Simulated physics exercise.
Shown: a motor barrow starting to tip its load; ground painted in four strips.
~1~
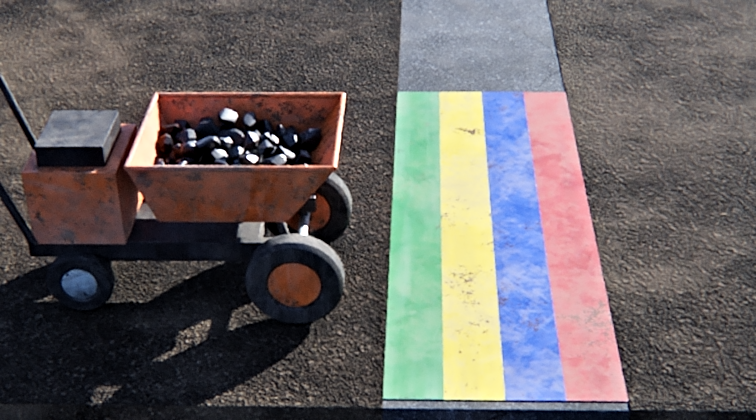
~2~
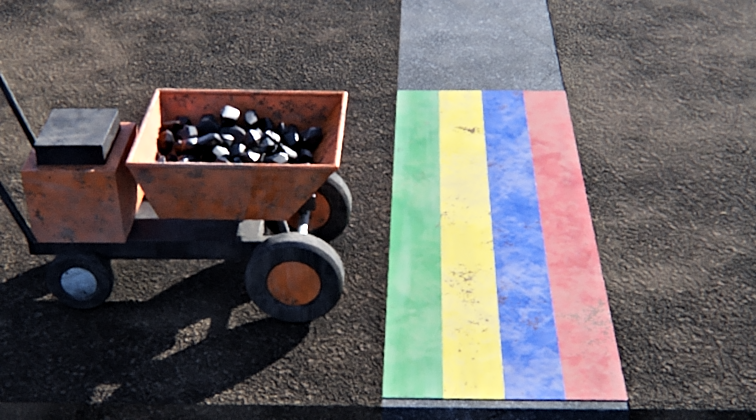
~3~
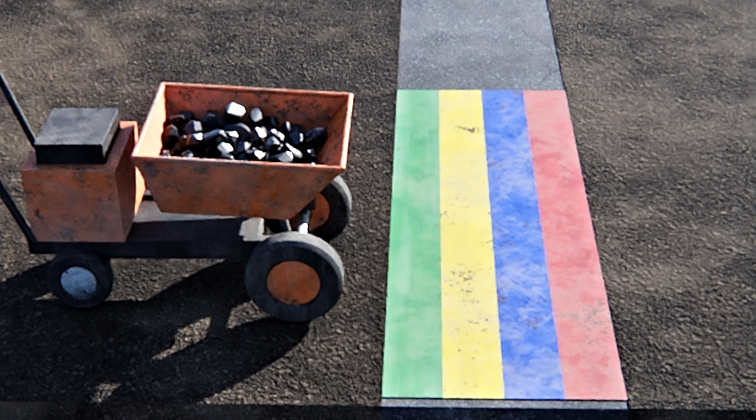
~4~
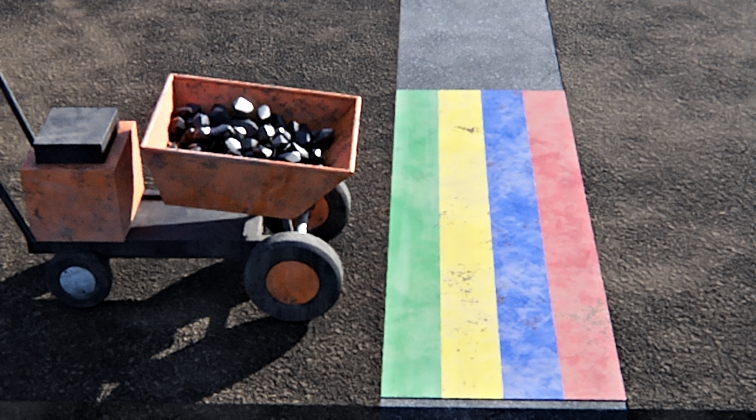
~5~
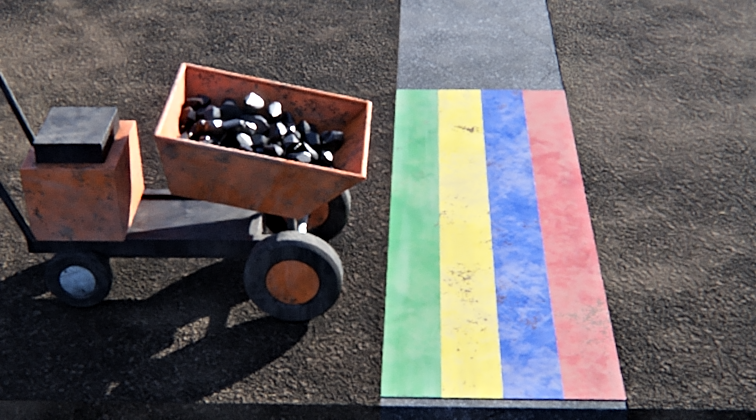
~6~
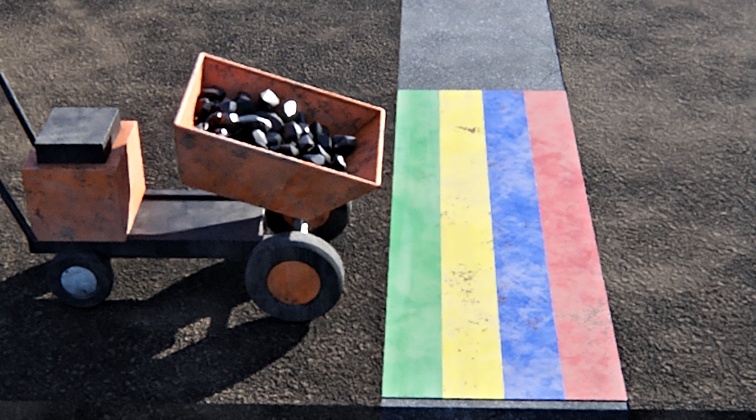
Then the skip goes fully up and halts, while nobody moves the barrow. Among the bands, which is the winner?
That would be the yellow band.
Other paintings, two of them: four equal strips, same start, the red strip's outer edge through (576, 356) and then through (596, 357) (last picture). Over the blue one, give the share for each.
About 30 % and 20 %.
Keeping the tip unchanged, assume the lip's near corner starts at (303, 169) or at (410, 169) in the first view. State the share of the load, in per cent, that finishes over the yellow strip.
The share would be near 30 percent, and then near 0 percent.
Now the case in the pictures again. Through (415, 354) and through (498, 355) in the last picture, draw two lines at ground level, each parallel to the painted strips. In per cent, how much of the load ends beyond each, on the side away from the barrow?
That's 80 per cent for the first and 40 per cent for the second.
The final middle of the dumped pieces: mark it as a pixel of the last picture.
I'd mark it at roughly (493, 276).
Soon, skip tipped steeply; all in the skip.
A while on, skip tipped right over; most in the skip; a stray few over the green strip; about a quarter over the yellow strip; a stray few over the blue strip.
Towards the end, skip tipped right over; about a quarter in the skip; a stray few over the green strip; about a third over the yellow strip; about a quarter over the blue strip; a small part over the red strip; a small part off the paint.
Finally, skip tipped right over; about a quarter in the skip; a stray few over the green strip; about a third over the yellow strip; about a quarter over the blue strip; a small part over the red strip; a small part off the paint.
